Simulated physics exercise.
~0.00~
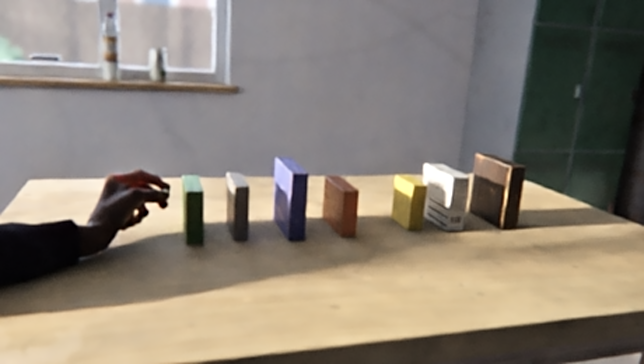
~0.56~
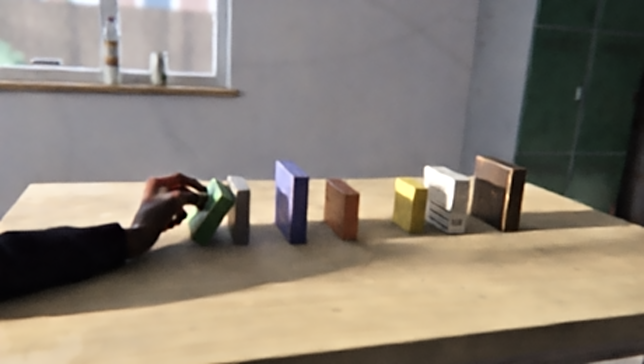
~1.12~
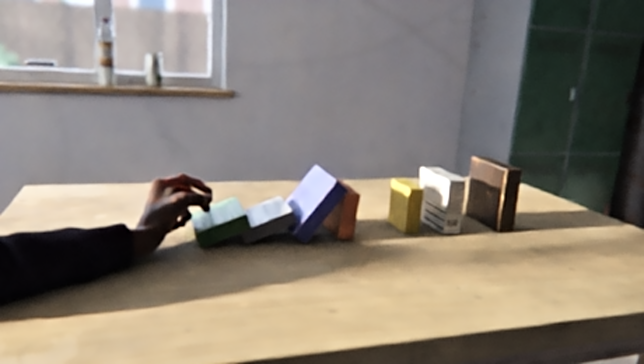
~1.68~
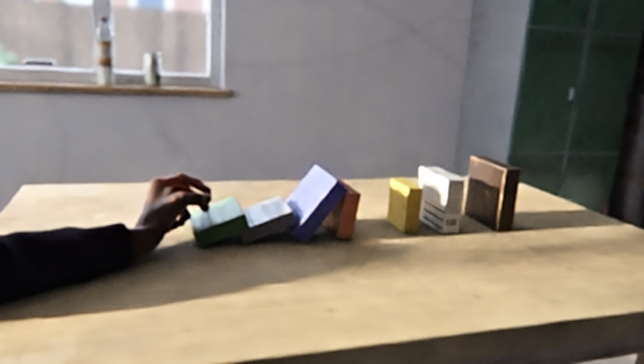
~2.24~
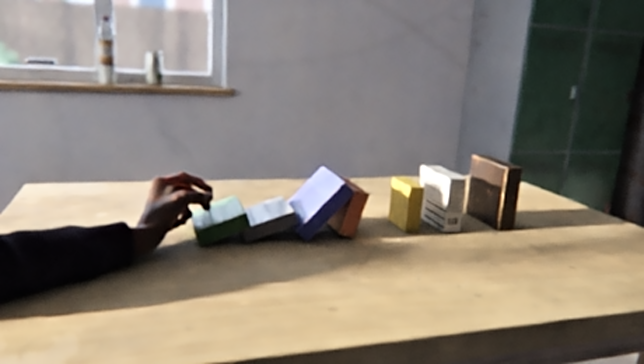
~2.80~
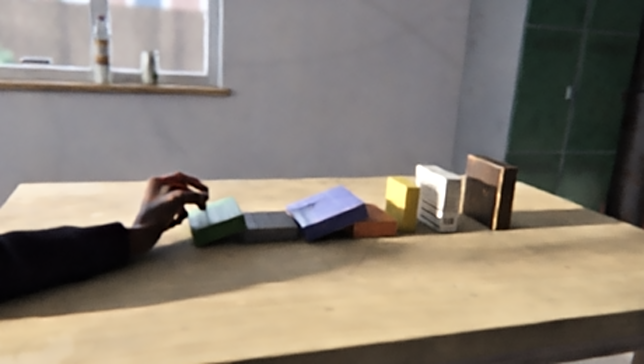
A dark-sleeved hand at the left of a pale wooden table reaches for a green block, the first in a spaced row seen from the front by a slightly swaying camera, with a window behind. To its right stand grey, blue, orange, yellow, white and dark brown blocks. The hand tips the green block rightward against the grey one, which falls and sends the blue block leaning into the orange. The hand stays by the green block as the blue and orange ones sink down. The yellow, white and brown blocks remain standing.
